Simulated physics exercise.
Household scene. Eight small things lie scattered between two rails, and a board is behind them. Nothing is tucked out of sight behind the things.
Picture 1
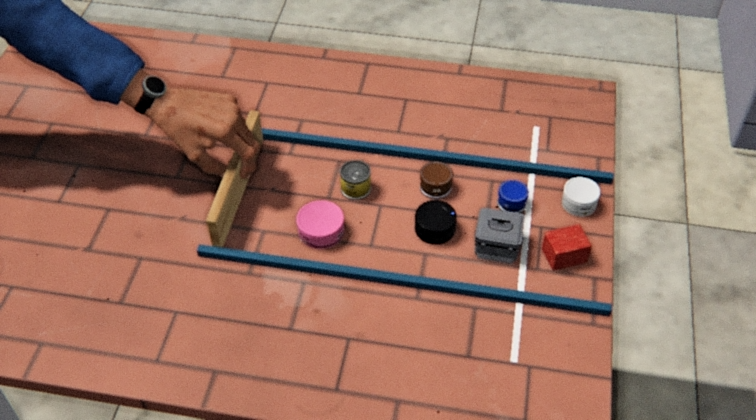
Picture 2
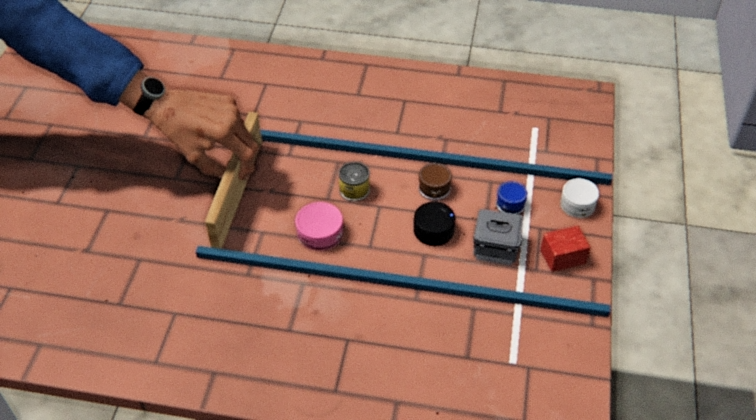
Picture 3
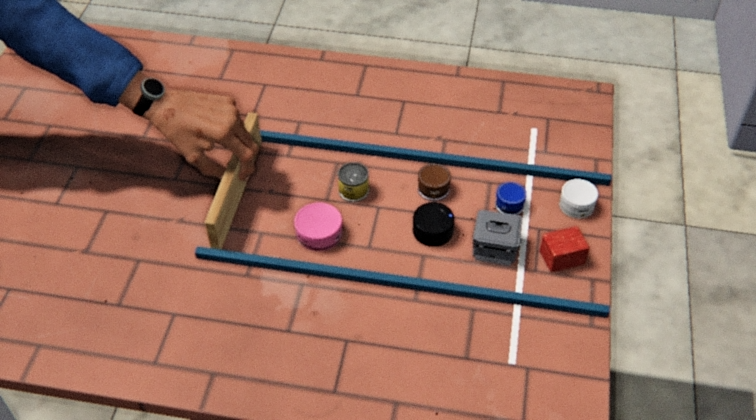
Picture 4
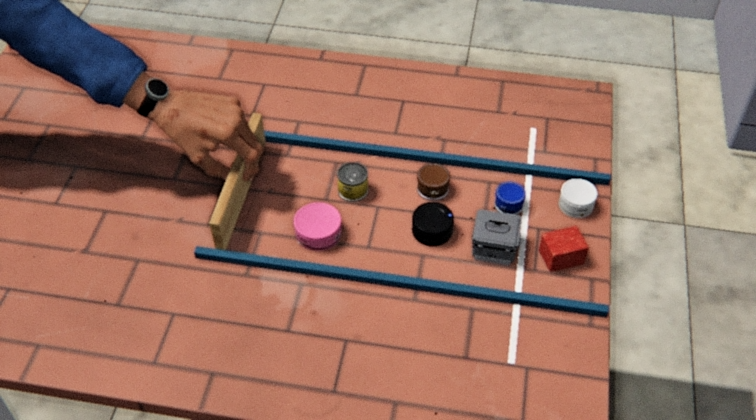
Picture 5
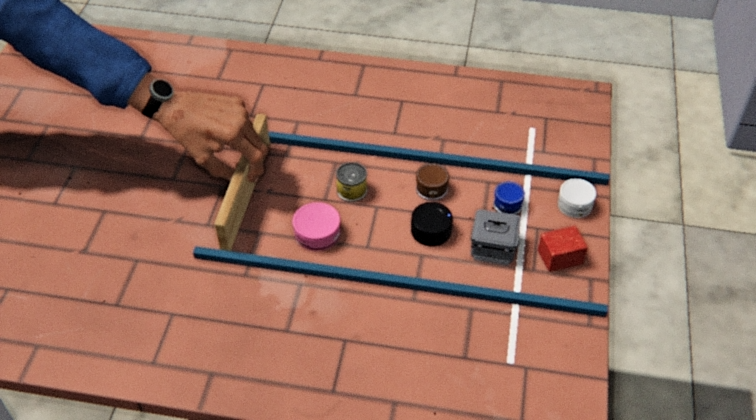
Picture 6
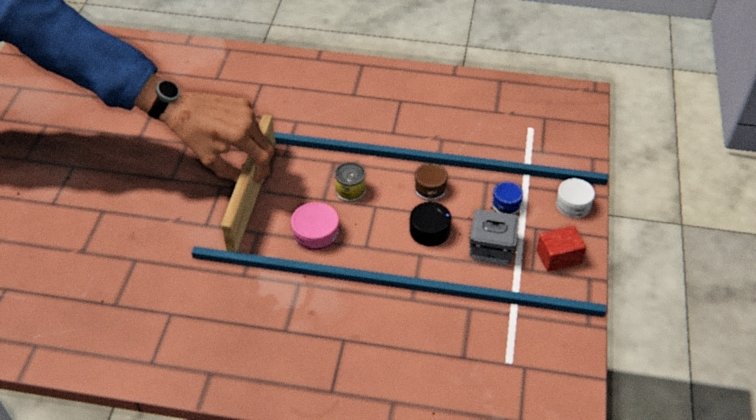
At the start, a hand holds a wooden board upright behind eight small objects scattered between two blue rails on a brick-patterned surface, with a white line crossing near the right. The hand then slides the board slightly to the right, while the tubs, pots, case and red block stay practically still.
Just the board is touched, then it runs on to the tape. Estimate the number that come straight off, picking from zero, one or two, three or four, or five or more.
Gone: Just a lone one or pair.
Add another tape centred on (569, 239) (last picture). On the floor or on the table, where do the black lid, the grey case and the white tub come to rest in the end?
As for the black lid, it keeps its spot; the grey case does not stay; the white tub does not stay.
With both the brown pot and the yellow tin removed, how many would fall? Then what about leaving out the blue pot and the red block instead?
The answer is 1 and then 0.
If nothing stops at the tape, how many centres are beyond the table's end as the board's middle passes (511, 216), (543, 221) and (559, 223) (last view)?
In order: 1, 2, 3.
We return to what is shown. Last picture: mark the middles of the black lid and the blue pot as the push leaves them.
Black lid at about (542, 236), blue pot at about (568, 202).
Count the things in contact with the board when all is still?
Contact count: 4.
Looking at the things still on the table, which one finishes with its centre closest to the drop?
It's the white tub that ends nearest.
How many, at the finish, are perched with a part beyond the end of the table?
Number: 2.
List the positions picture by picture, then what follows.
White tub (581, 197); red block (566, 247); blue pot (513, 197); board (237, 178); tape (526, 232), in the first picture.
Red block (565, 249); brown pot (435, 182), in the second picture.
Blue pot (511, 199); grey case (497, 237), in the third picture.
White tub (578, 199); pink tub (318, 227), in the fourth picture.
Red block (562, 249); black lid (432, 224), in the fifth picture.
White tub (575, 198); red block (561, 249); blue pot (508, 199); board (250, 182); tape (521, 233), in the sixth picture.
Soon after, none off yet; white tub at rest near (575, 198); red block at rest near (561, 249); blue pot at rest near (508, 199).
In the end, the number that fall off is one or two; gone, red block.
